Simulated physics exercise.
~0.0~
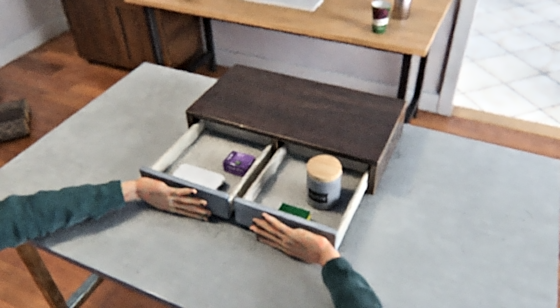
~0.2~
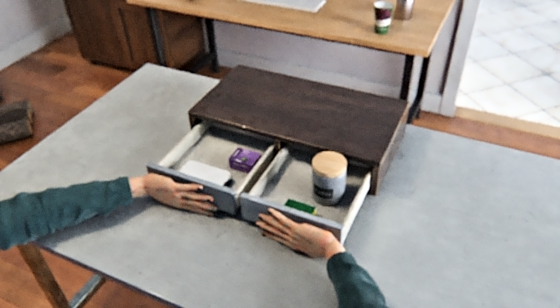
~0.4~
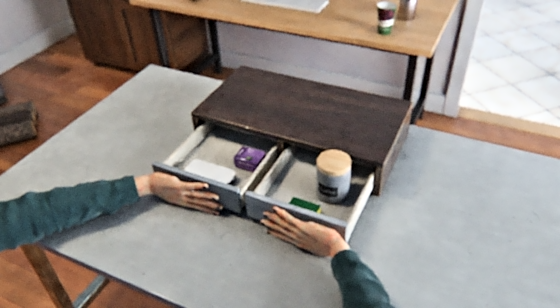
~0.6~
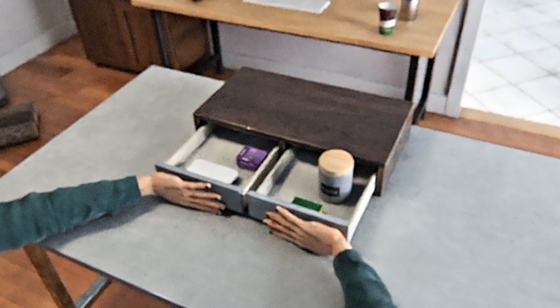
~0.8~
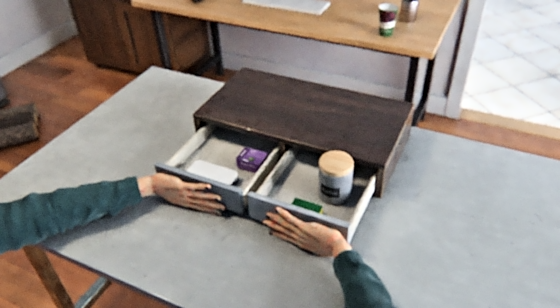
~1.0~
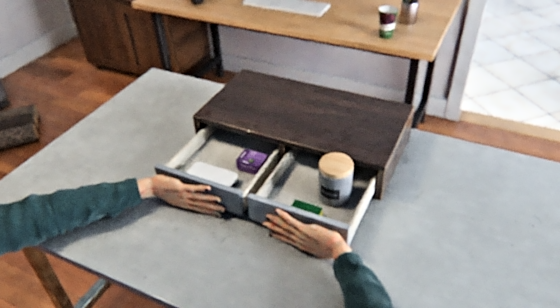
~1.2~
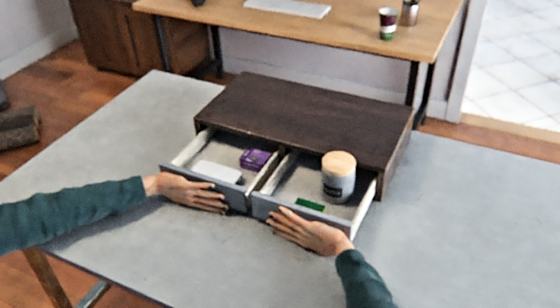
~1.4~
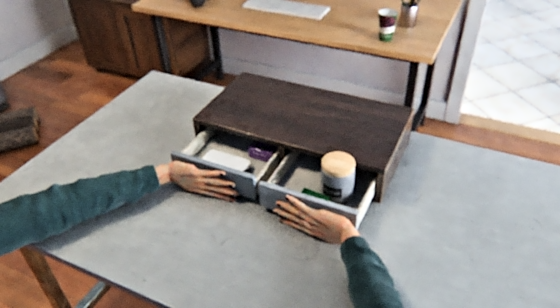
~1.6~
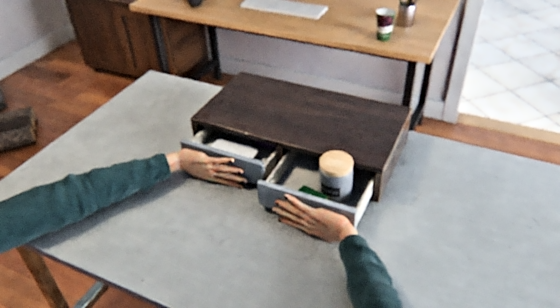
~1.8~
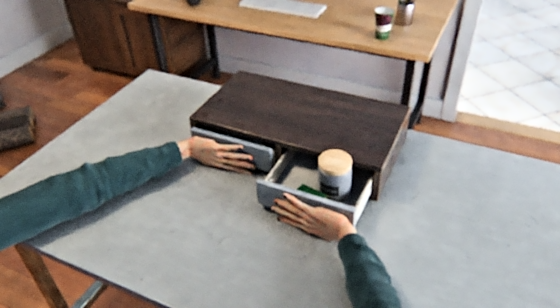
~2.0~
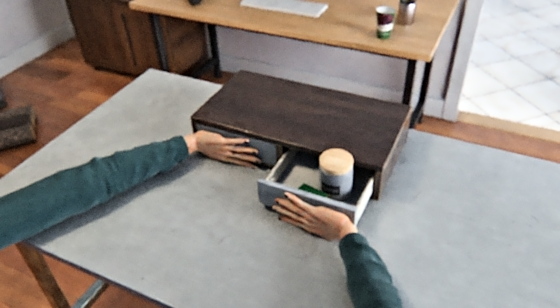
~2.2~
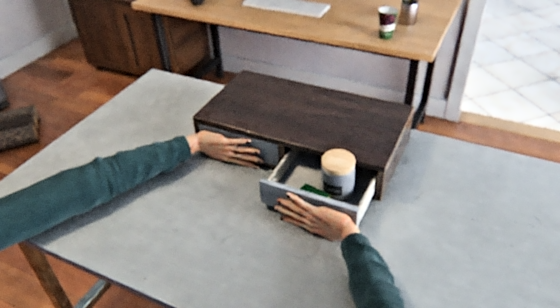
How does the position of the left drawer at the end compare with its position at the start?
At the start the left drawer stands open with its contents showing, and by the end it has been pushed back into the chest and sits shut.
